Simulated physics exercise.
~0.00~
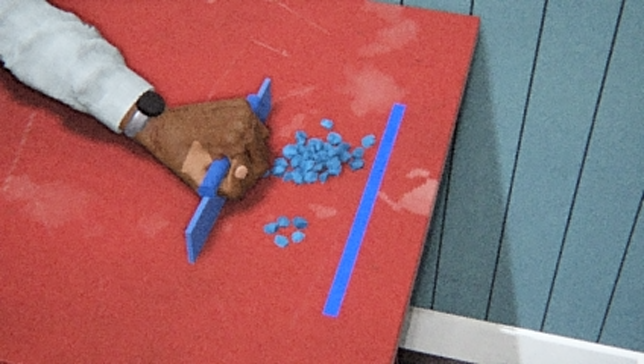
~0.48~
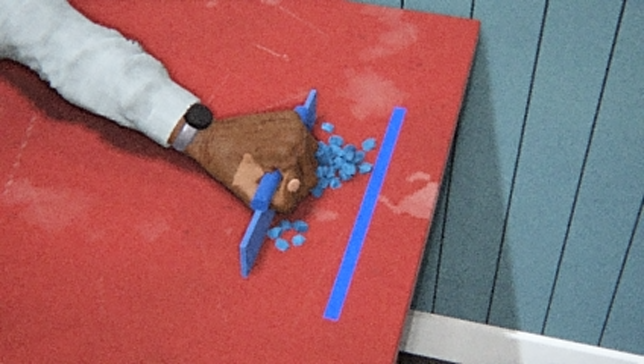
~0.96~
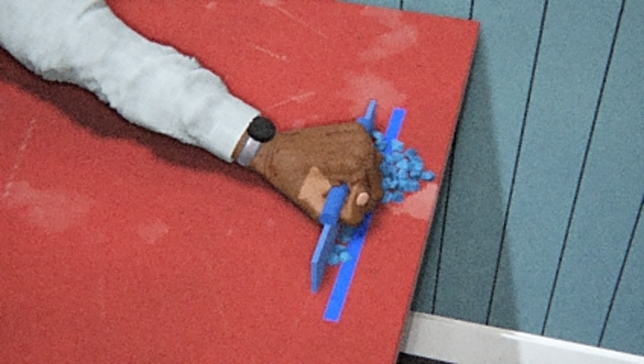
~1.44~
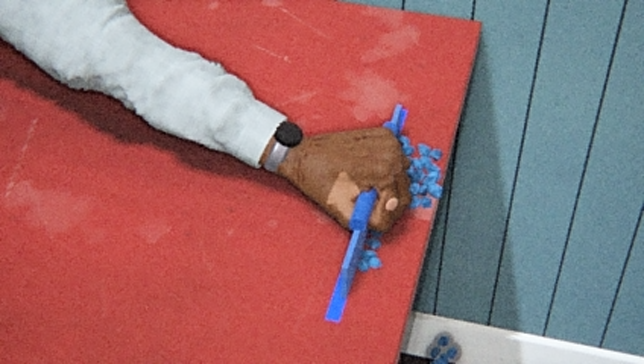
In the video, a hand pushes two small groups of blue pieces rightward across a red table with a blue scraper, stopping at the blue tape line; the smaller nearer group stays on the table while some of the farther group goes over the edge.
